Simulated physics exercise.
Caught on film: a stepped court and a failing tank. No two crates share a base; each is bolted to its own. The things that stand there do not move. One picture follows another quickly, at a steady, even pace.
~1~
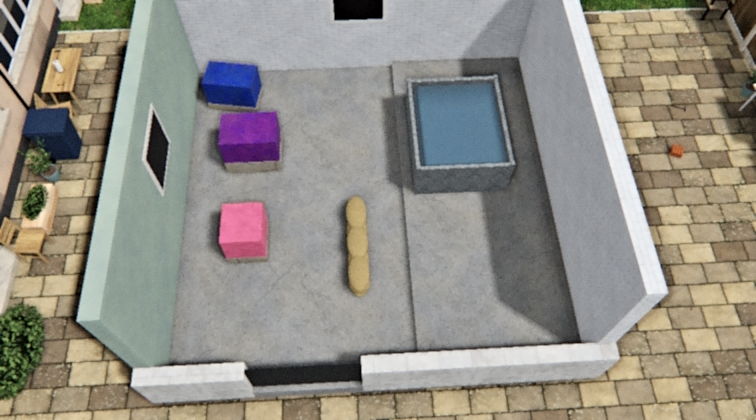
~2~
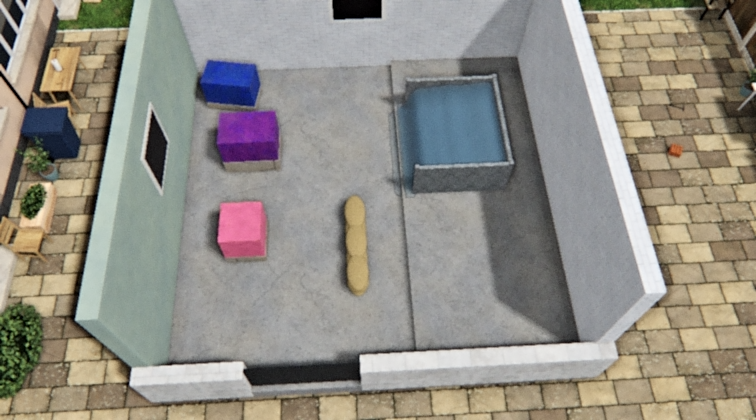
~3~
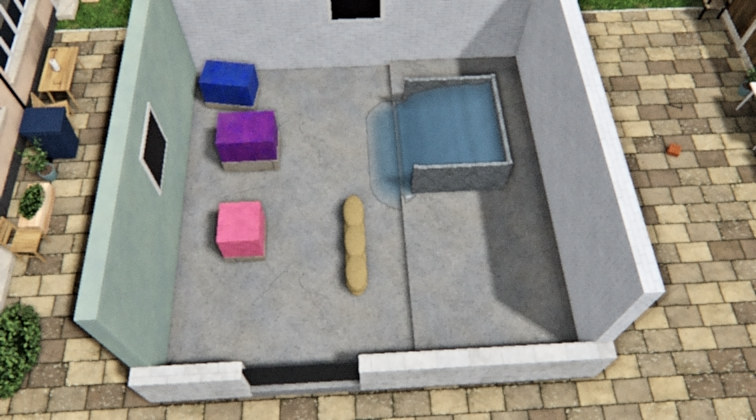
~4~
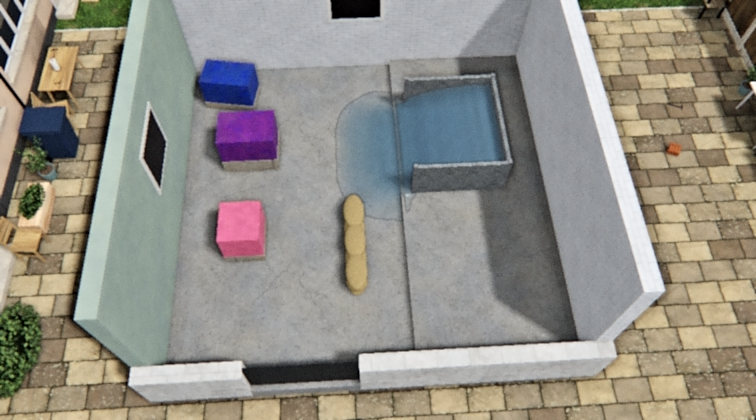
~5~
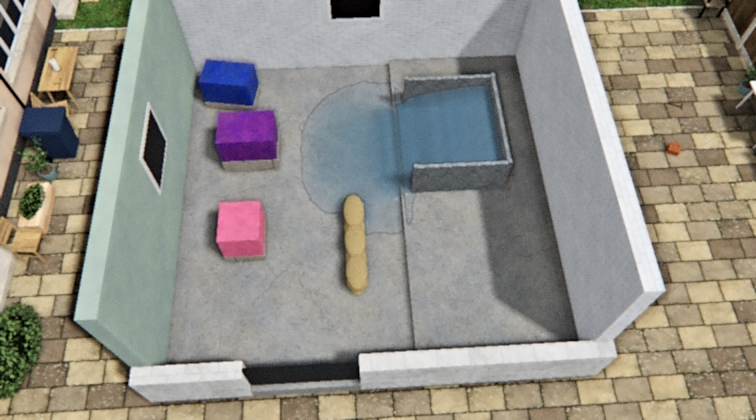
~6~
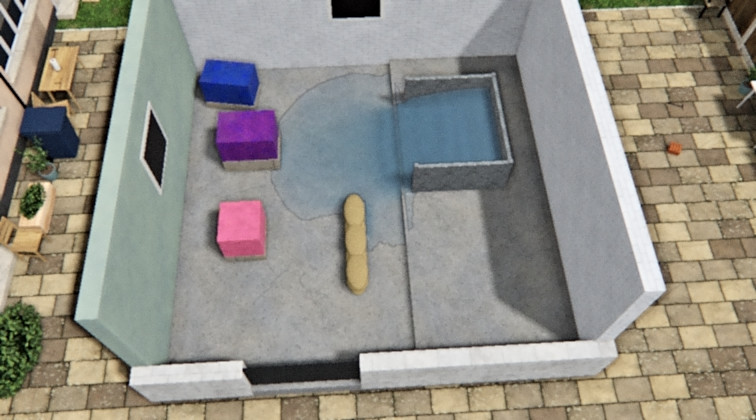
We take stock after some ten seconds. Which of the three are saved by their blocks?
Result: The blue crate is reached. The pink crate is reached. The purple crate is reached.
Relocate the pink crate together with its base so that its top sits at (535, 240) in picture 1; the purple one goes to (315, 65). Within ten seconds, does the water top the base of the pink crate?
In short: The pink crate is spared.
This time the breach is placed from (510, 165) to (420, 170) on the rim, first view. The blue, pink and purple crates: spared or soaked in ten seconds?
Then: Blue stays dry; pink escapes it; purple keeps dry.
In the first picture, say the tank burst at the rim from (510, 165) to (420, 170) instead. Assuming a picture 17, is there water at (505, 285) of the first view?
Result for the point: Drenched.
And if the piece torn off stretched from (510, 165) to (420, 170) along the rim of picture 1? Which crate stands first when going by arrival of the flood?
Answer: The pink one.
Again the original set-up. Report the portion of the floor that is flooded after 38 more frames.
My estimate is close to 65 per cent.
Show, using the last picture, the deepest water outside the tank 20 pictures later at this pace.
I would point to (243, 112).
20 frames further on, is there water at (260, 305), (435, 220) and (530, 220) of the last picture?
Point one sodden, point two left clear, point three left clear.
A moment on, water covers 35 % of the floor; the blue crate water round its plinth, the pink crate water round its plinth, the purple crate water round its plinth.
Next, water covers 50 % of the floor; the blue crate water round its plinth, the pink crate water round its plinth, the purple crate water round its plinth.
Then, water covers 60 % of the floor; the blue crate water round its plinth, the pink crate water round its plinth, the purple crate water round its plinth.
Later, water covers 65 % of the floor; the blue crate water round its plinth, the pink crate water round its plinth, the purple crate water round its plinth.
In the end, water covers 70 % of the floor; the blue crate was topped, the pink crate was topped, the purple crate was topped.
